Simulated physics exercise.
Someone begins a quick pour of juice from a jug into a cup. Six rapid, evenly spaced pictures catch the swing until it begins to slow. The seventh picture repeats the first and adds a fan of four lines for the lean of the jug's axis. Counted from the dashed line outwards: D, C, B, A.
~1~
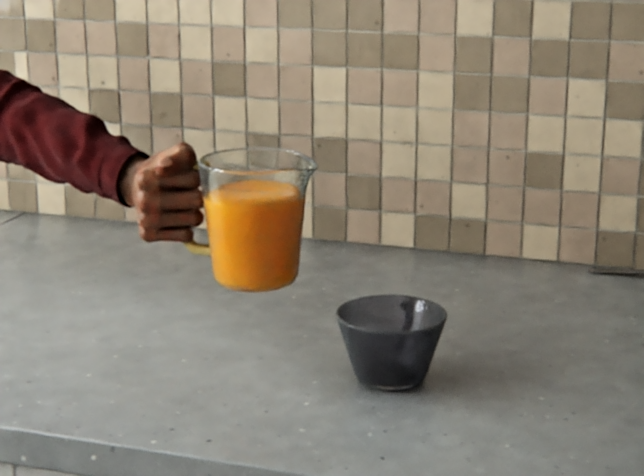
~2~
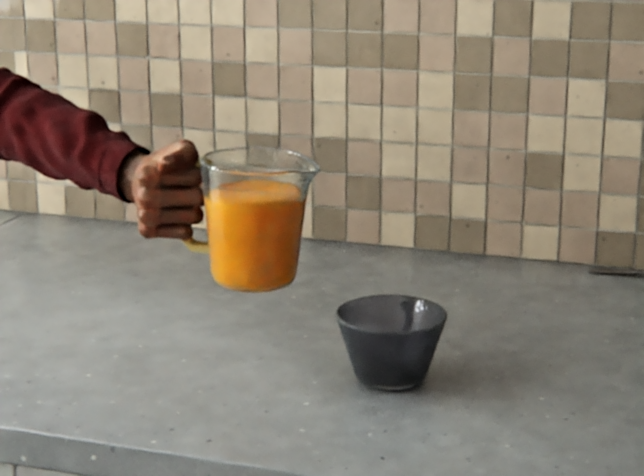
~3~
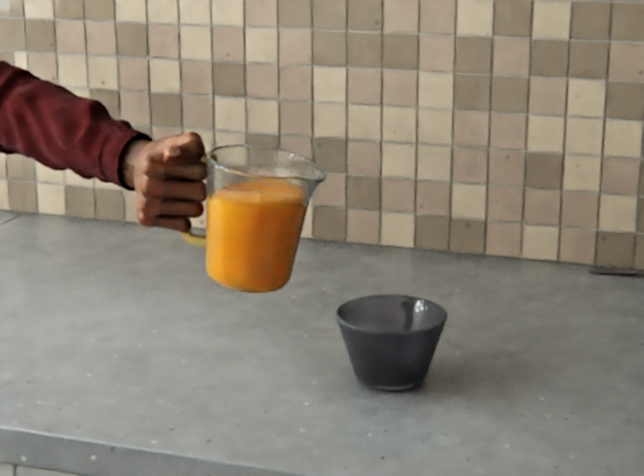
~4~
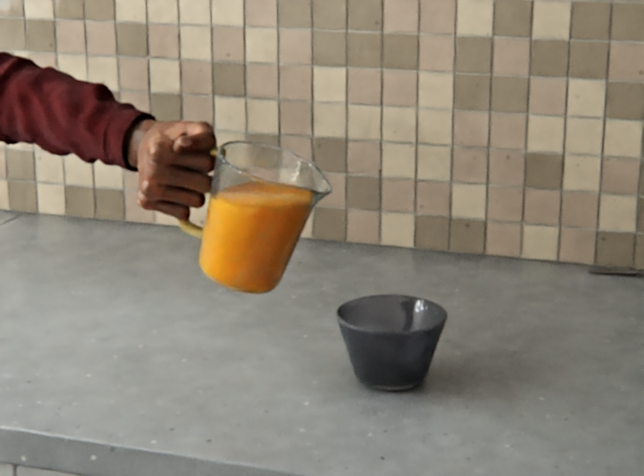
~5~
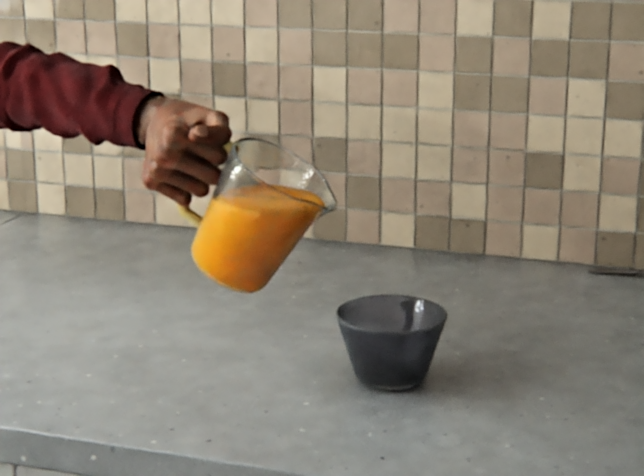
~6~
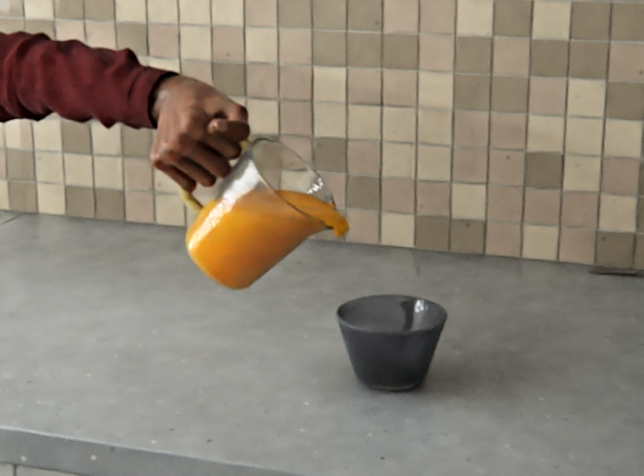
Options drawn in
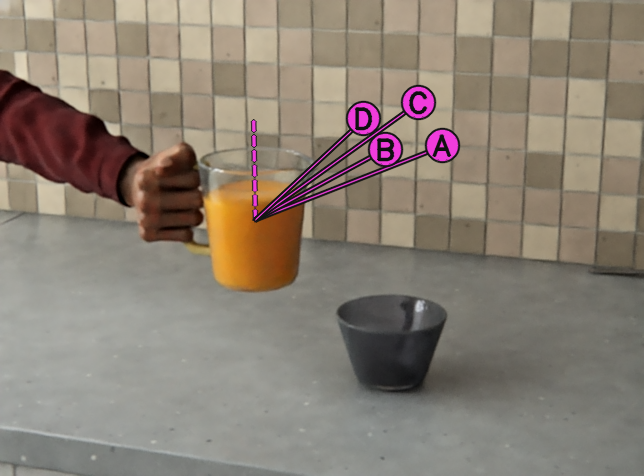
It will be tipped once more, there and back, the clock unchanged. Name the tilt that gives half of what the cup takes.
I would pick line B.
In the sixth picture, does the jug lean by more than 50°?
No.
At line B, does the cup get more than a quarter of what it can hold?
Yes, it does.
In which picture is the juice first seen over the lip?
Picture 6.
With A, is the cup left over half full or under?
Over half.
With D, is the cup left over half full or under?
Under half.
On the marked copy, A at (426, 152); B at (370, 157); C at (404, 112); D at (351, 130).
Choosing A, the cup ends with about 71 % of what it can hold.
Choosing B, the cup ends with about 53 % of what it can hold.
Choosing C, the cup ends with about 35 % of what it can hold.
Choosing D, the cup ends with about 21 % of what it can hold.
